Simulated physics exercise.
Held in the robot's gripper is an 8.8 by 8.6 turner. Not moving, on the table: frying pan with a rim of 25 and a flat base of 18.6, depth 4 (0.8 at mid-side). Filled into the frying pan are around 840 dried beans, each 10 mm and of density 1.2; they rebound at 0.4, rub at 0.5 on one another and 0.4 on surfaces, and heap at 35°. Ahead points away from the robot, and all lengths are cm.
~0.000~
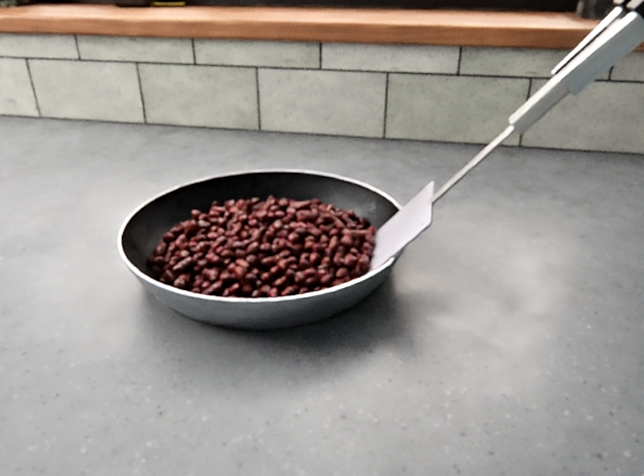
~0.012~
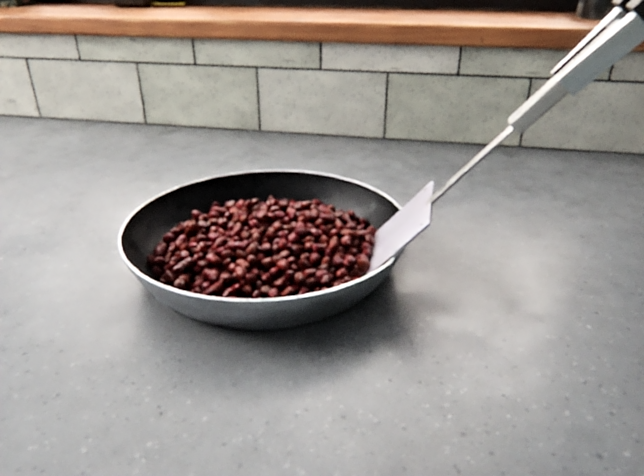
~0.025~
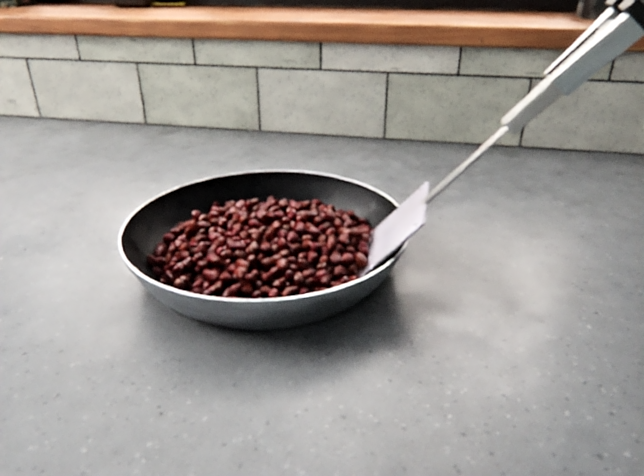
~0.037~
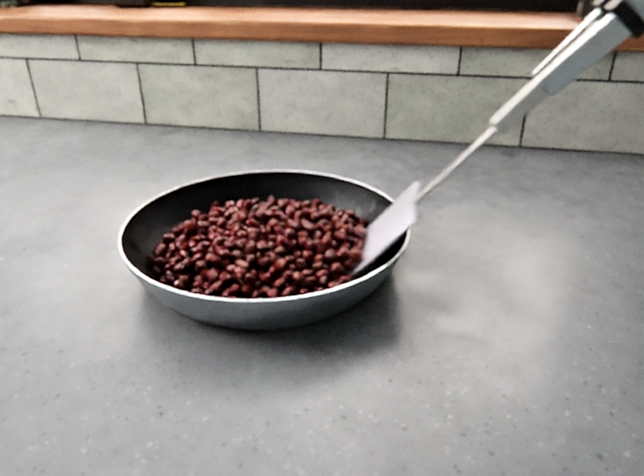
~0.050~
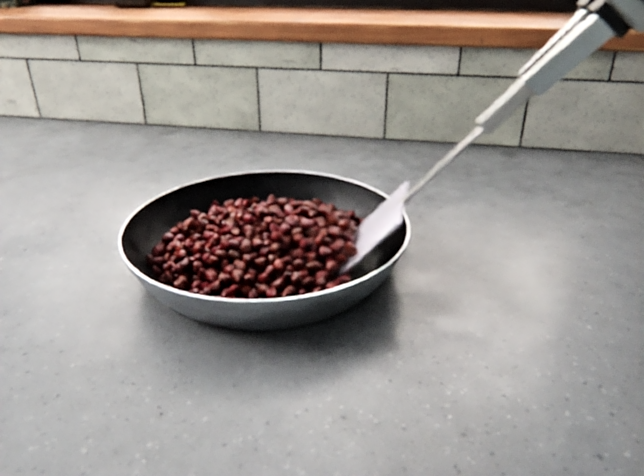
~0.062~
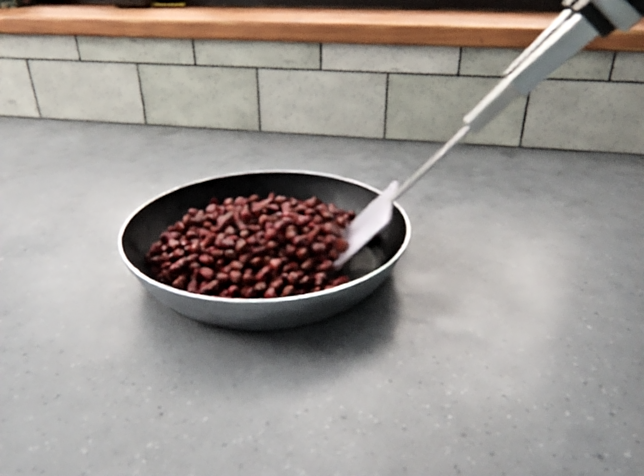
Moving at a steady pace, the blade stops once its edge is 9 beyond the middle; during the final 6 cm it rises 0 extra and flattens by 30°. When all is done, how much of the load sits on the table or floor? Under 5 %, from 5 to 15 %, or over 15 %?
From 5 to 15 %.
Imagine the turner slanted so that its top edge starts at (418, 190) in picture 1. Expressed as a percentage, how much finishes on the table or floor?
About 15 per cent.
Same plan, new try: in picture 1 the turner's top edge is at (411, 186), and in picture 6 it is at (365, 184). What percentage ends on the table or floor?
Near 15 in a hundred.
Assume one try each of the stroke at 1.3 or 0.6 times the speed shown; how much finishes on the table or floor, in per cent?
Roughly 10 percent for the first try, 10 percent for the second.
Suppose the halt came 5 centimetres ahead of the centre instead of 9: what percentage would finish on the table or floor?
About 0 %.
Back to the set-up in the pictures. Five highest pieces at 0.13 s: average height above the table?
Height: Approx. 5 cm.
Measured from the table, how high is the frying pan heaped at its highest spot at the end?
Close to 6.0 centimetres high.
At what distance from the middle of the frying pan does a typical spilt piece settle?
Close to 18 cm from the centre.
After 0.13 s, sloping 50°, highest piece 5 above the table; 836 in the frying pan.
After 0.19 s, sloping 41°, highest piece 6 above the table; 835 in the frying pan, 1 on the blade or in flight.
After 0.43 s, sloping 20°, highest piece 6 above the table; 770 in the frying pan, 64 on the table or floor, 2 on the blade or in flight.
After 1.48 s, sloping 20°, highest piece 6 above the table; 768 in the frying pan, 68 on the table or floor.
At rest, 768 in the frying pan, 68 on the table or floor. That is 8 % on the table or floor.
